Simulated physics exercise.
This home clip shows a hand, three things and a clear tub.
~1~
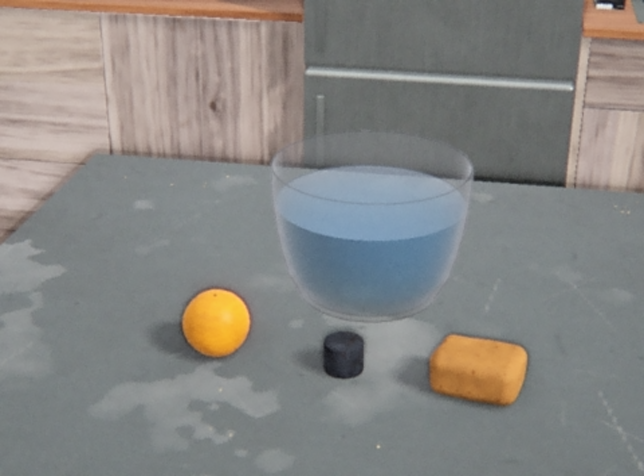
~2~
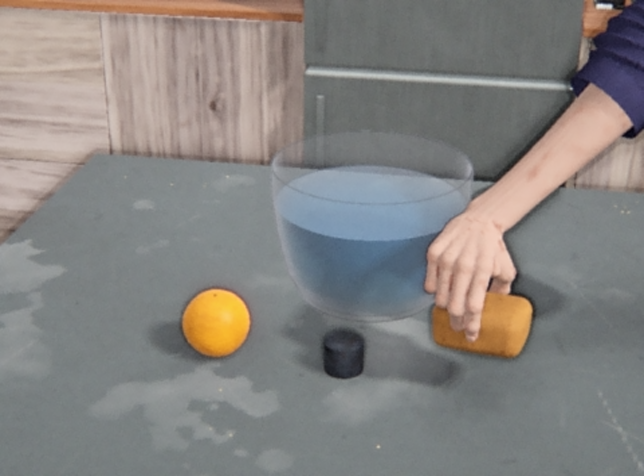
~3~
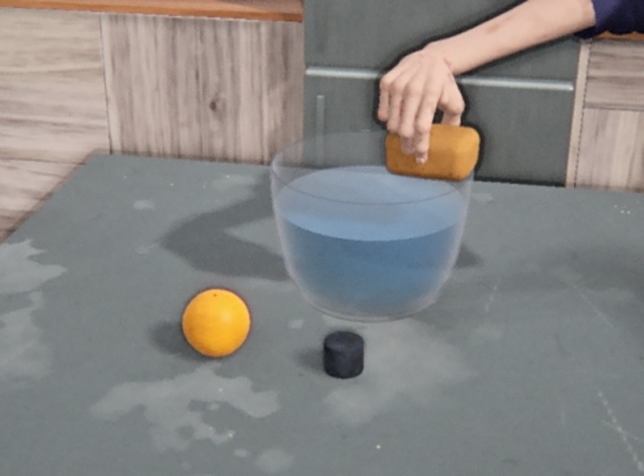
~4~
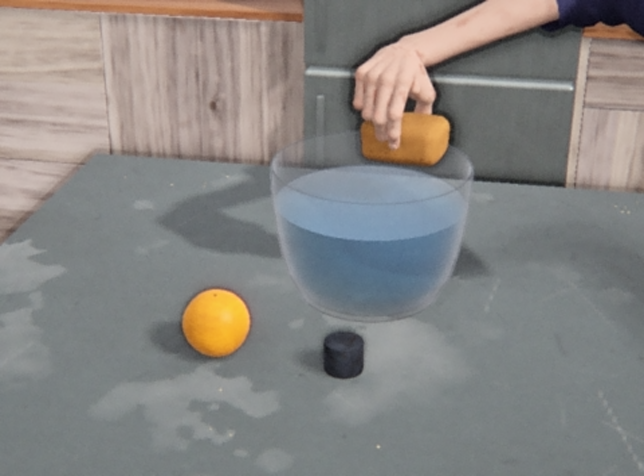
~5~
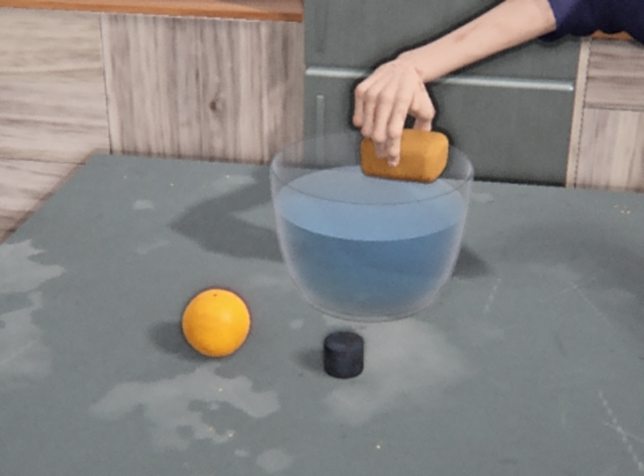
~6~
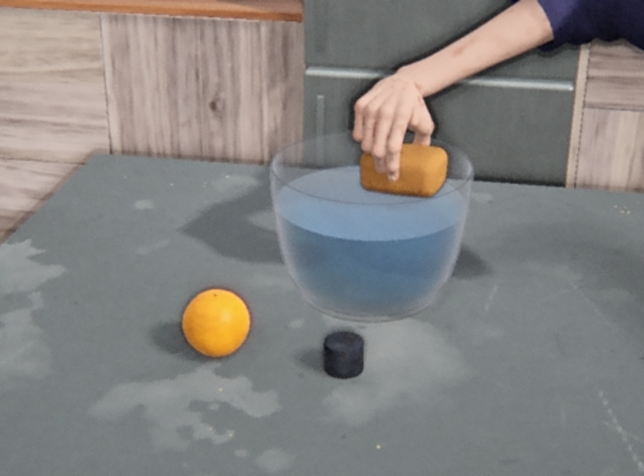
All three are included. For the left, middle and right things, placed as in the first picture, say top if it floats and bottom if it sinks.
Left: Top; middle: Bottom; right: Top.
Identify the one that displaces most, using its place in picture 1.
The far-left item.
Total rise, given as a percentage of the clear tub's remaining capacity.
16 per cent.
Next, the bread roll rides on the surface.
After that, the iron weight sinks.
Finally, the orange rides on the surface; afloat, orange and bread roll.
